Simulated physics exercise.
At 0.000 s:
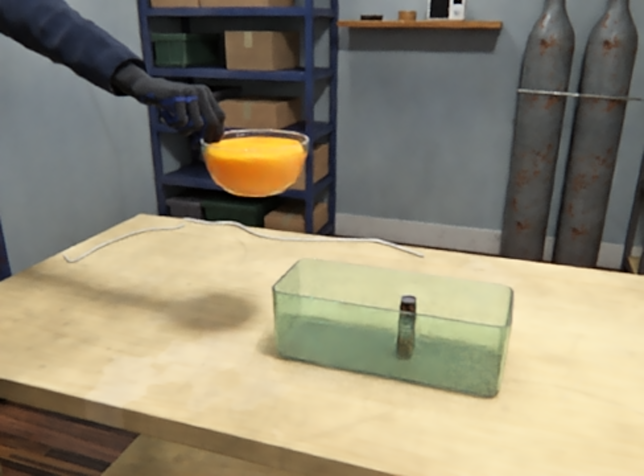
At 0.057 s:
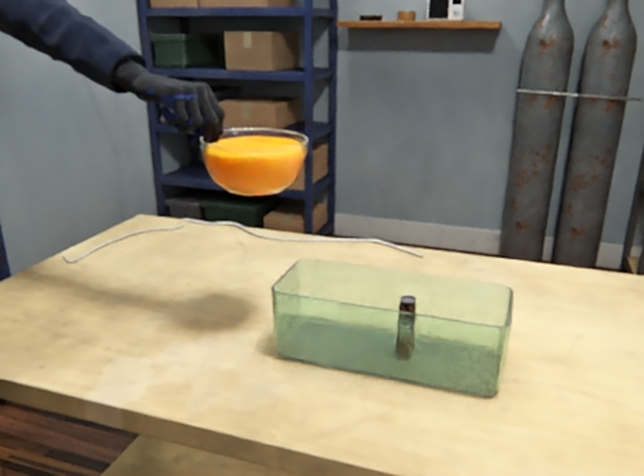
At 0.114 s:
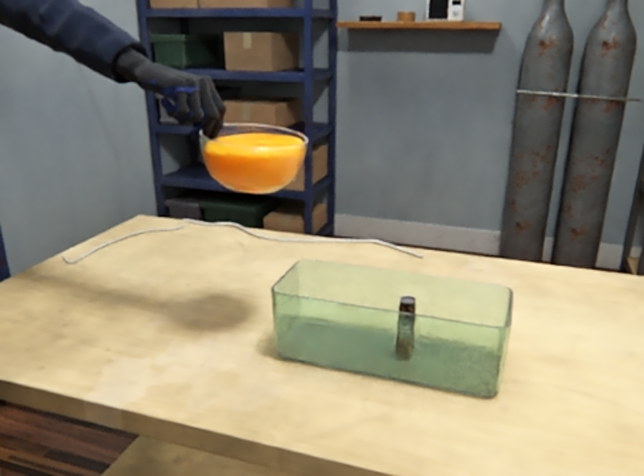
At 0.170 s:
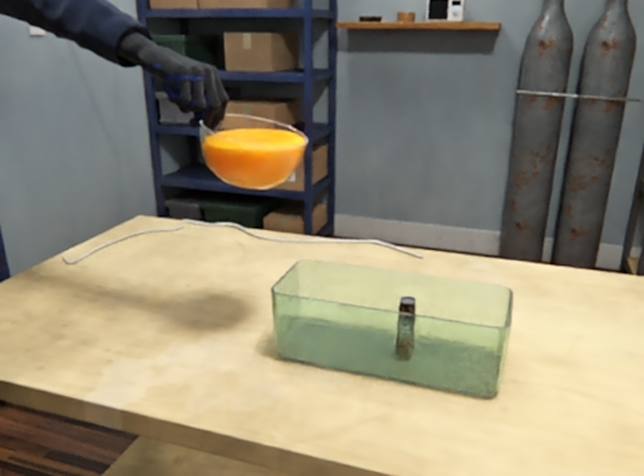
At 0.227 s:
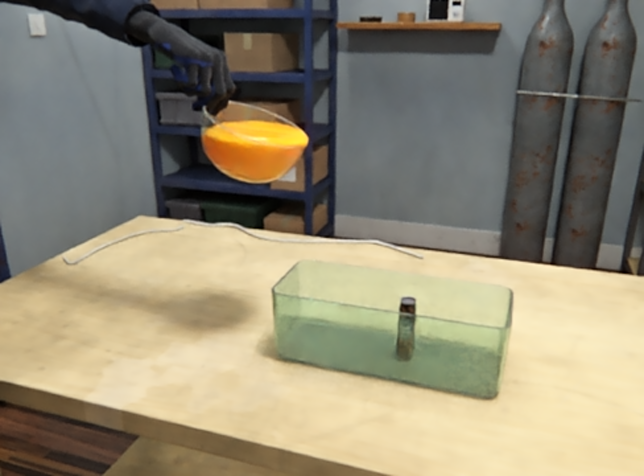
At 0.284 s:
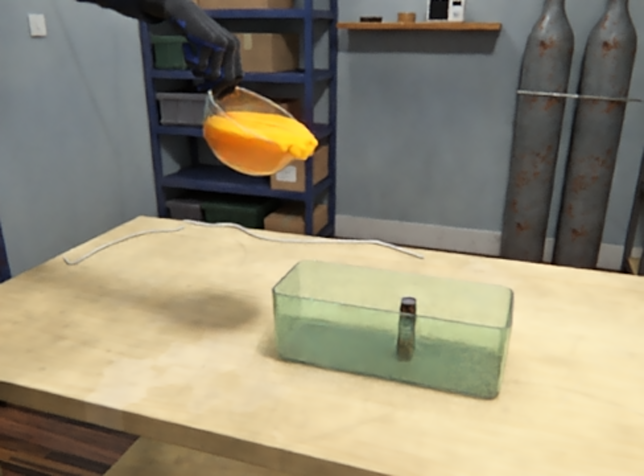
A gloved hand holds a clear bowl of orange juice level above a wooden table, up and to the left of an empty green-tinted glass basin. The hand then rises, tilting the bowl rightward, gradually at first and then more steeply, and the juice reaches the right rim and begins slipping over it.
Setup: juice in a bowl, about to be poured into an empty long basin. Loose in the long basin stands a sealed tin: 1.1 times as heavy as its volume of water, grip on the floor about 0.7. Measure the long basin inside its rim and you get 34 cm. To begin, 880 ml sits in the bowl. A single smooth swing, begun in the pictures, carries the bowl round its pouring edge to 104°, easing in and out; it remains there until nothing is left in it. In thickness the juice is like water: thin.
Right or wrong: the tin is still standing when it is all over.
Wrong, it has gone over.
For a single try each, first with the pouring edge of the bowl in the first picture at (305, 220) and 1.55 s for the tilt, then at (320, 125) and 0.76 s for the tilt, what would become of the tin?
First it stays on its base; then it tips over.
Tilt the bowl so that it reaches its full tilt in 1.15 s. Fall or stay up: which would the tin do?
Outcome - the tin comes down.
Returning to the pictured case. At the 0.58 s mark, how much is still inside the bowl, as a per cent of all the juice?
Still held: Roughly 26 % of the total.
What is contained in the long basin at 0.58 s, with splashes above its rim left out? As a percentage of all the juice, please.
10 %, give or take.
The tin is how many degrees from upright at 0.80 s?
It tilts roughly 30° from upright.
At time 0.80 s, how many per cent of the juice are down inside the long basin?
I reckon close to 80 per cent.
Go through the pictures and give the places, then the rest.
The first picture shows tilt 0°; pouring edge (304, 144); surface from (213, 143) to (304, 150); the long basin's rim runs from (286, 274) to (512, 307); the tin's top is at (408, 301).
The second picture shows tilt 1°; pouring edge (304, 145); surface from (212, 142) to (303, 149).
The third picture shows tilt 5°; pouring edge (303, 145); surface from (212, 140) to (303, 146).
The fourth picture shows tilt 12°; pouring edge (303, 146); surface from (211, 134) to (304, 142).
The fifth picture shows tilt 20°; pouring edge (303, 146); surface from (212, 125) to (300, 141); 2 per cent is over the edge.
The sixth picture shows tilt 30°; pouring edge (303, 146); surface from (213, 114) to (302, 139); 6 per cent is over the edge.
Then, 0.58 s in, the tilt is 88° and 26 per cent is still to pour; the tin stands where it began.
Then, 0.80 s in, the tilt is 104° and 0 per cent is still to pour; the tin leans 32°.
Then, 1.03 s in, the tilt is 104° and 0 per cent is still to pour; the tin lies on its side.
Then, 1.28 s in, the tilt is 104° and 0 per cent is still to pour; the tin lies on its side.
Finally, the tin lies on its side.
